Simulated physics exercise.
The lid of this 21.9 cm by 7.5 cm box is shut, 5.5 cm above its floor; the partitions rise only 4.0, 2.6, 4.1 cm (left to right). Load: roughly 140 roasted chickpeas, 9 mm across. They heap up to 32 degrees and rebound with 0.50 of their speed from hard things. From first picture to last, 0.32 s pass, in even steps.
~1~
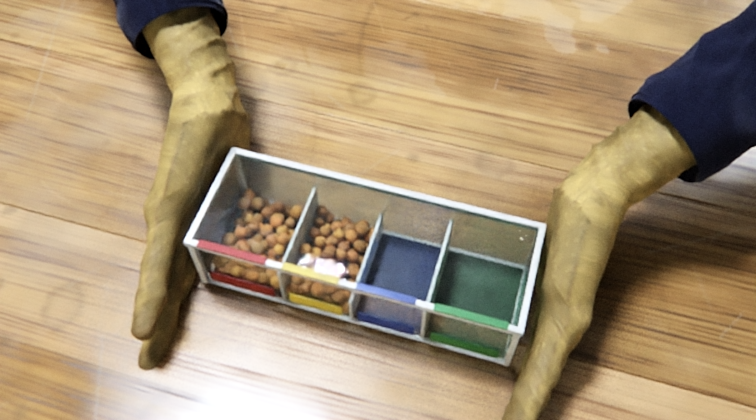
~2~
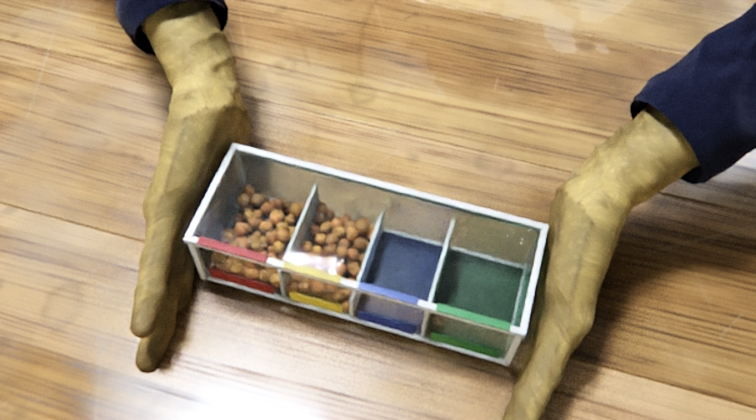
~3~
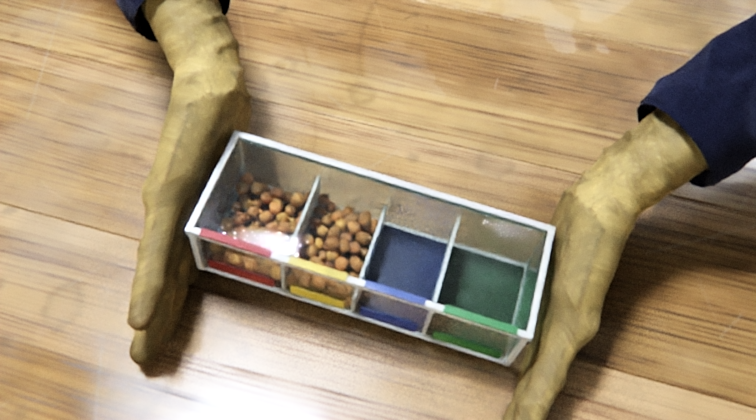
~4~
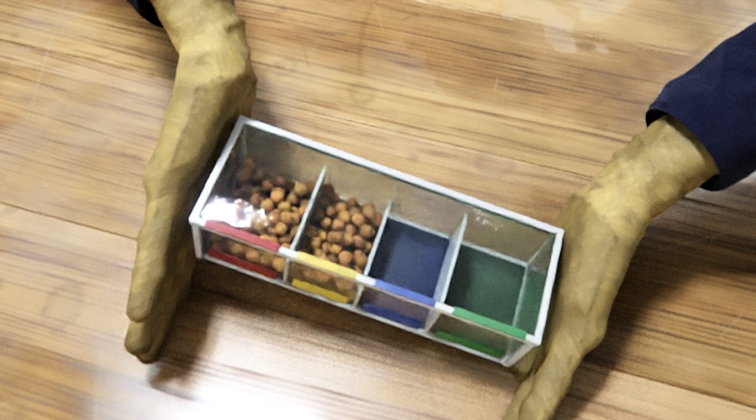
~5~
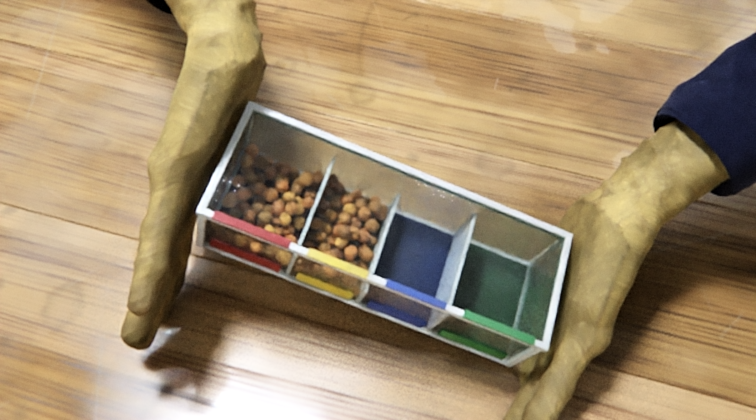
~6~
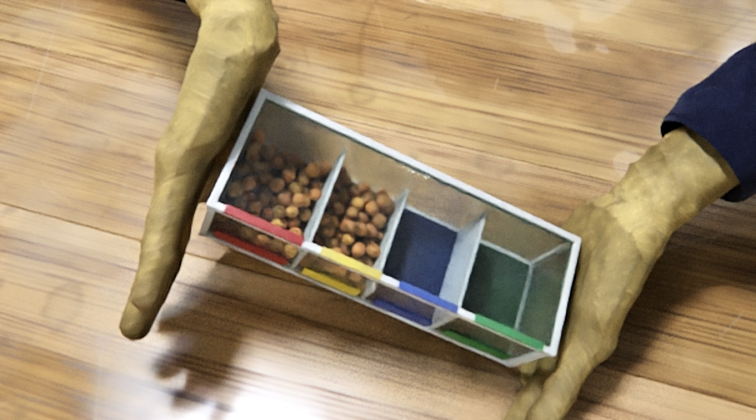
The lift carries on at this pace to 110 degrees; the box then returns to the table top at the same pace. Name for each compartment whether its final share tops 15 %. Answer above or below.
Red compartment: Above; blue compartment: Above; green compartment: Above; yellow compartment: Below.
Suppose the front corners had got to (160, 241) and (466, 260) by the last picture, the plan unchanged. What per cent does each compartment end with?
Red 75; blue 0; green 0; yellow 25.
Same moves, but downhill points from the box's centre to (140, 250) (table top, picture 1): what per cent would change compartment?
About 20 per cent.
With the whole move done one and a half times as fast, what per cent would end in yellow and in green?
In that case yellow 5; green 35.
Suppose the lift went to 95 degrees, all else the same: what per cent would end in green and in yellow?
Then: Green 20, yellow 20.
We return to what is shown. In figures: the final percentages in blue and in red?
Blue 25, red 30.
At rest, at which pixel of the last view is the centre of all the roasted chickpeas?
At about (422, 306).
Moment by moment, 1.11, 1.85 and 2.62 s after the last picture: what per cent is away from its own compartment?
In turn: 50, 70, 70.
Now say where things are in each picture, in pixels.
Box tilt 0 degrees, front corners at (192, 241) and (517, 328); red 50 %, yellow 50 %, in the first frame.
Box tilt 1 degrees, front corners at (192, 238) and (520, 329), in the second frame.
Box tilt 6 degrees, front corners at (194, 229) and (526, 333), lowest corner right front, in the third frame.
Box tilt 11 degrees, front corners at (198, 219) and (534, 338), lowest corner right front, in the fourth frame.
Box tilt 17 degrees, front corners at (205, 210) and (542, 343), lowest corner right front, in the fifth frame.
Box tilt 22 degrees, front corners at (216, 203) and (549, 349), lowest corner right front; red 50 %, yellow 50 %, in the sixth frame.
Then, 1.11 s after the last picture, tilt 110 degrees; red 40 %, blue 30 %, green 15 %, yellow 20 %.
Then, 1.85 s after the last picture, tilt 48 degrees; red 30 %, blue 25 %, green 45 %.
Then, 2.62 s after the last picture, tilt 0 degrees; red 30 %, blue 25 %, green 45 %, yellow 5 %.
In the end, red 30 %, blue 25 %, green 45 %, yellow 5 %.
